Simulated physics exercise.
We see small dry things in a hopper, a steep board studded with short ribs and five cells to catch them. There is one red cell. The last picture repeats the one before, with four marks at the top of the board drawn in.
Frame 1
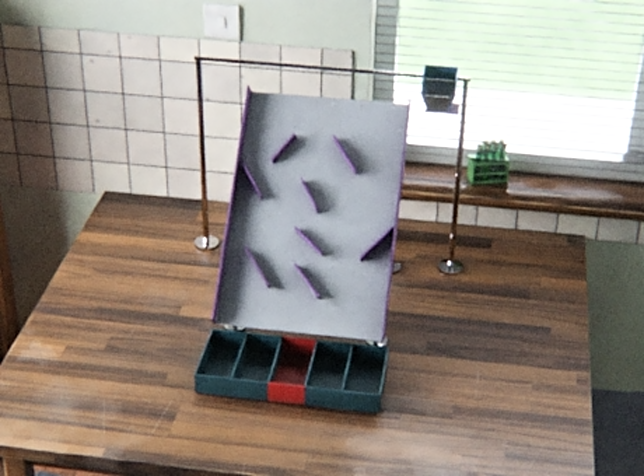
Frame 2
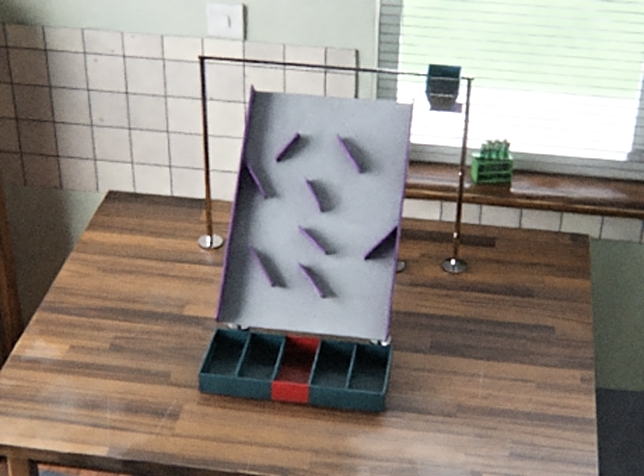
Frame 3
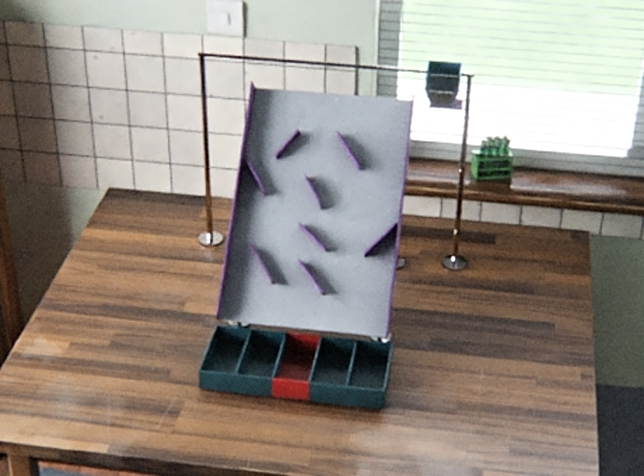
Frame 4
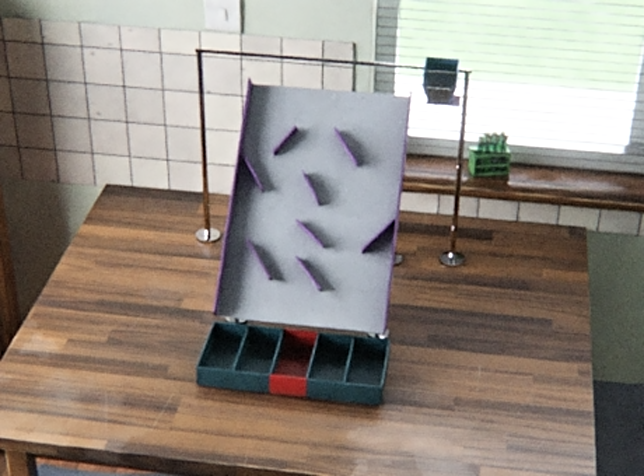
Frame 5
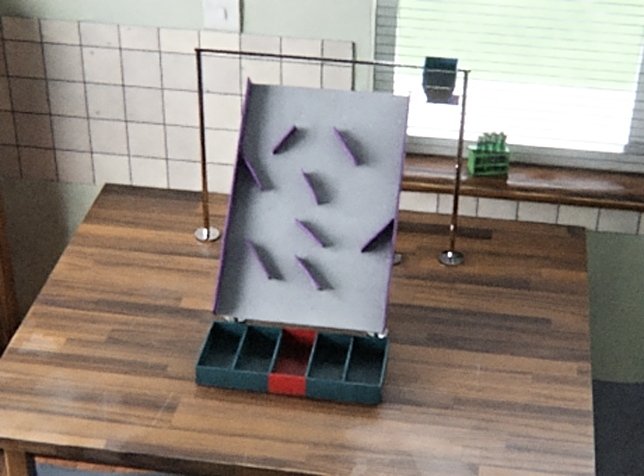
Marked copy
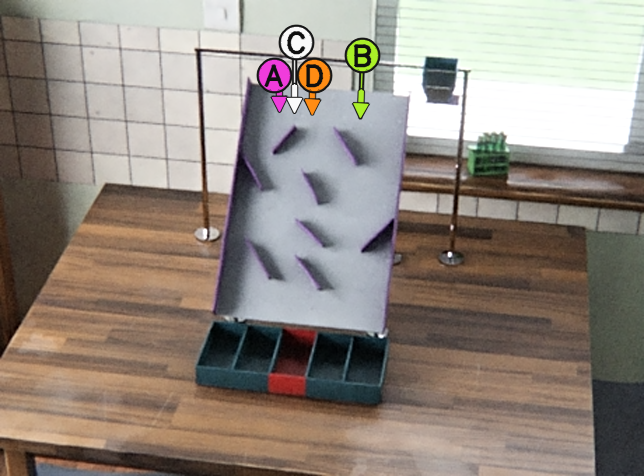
On a dark striped wooden worktop in a room with white wall tiles and a bright window with blinds, the view looks down from slightly above. A steep pale grey board with purple edges and short purple ribs stands behind a dark teal tray of five cells, the middle one red, while a small dark hopper hangs at the upper right from a thin metal frame. Nothing on the table moves, and only the camera shifts very slightly.
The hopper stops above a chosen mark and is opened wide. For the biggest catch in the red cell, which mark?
A is best.
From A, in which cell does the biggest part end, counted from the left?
The third.
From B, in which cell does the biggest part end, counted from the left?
The fourth from the left.
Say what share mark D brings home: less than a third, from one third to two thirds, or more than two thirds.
Less than a third.
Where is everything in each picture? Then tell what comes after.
In the first picture, hopper near (439, 99), chocolate balls, door shut.
In the second picture, ribs (275, 158) to (299, 132), (337, 134) to (359, 170), (245, 160) to (265, 195).
In the third picture, ribs (305, 173) to (321, 206), (299, 223) to (325, 248), (364, 254) to (396, 222).
In the fourth picture, ribs (246, 239) to (270, 277), (296, 256) to (320, 288).
In the fifth picture, red cell near (287, 384), number 3 of 5 from the left.
On the marked copy, mark A meets the board at (279, 106); mark B meets the board at (360, 112); mark C meets the board at (294, 107); mark D meets the board at (312, 108).
If A is chosen, close to half in the red cell, close to a third in other cells, a small share outside the box.
If B is chosen, close to a third in the red cell, close to half in other cells, a small share outside the box.
If C is chosen, close to a third in the red cell, close to half in other cells, a small share outside the box.
If D is chosen, a small share in the red cell, close to two thirds in other cells, close to a quarter outside the box.
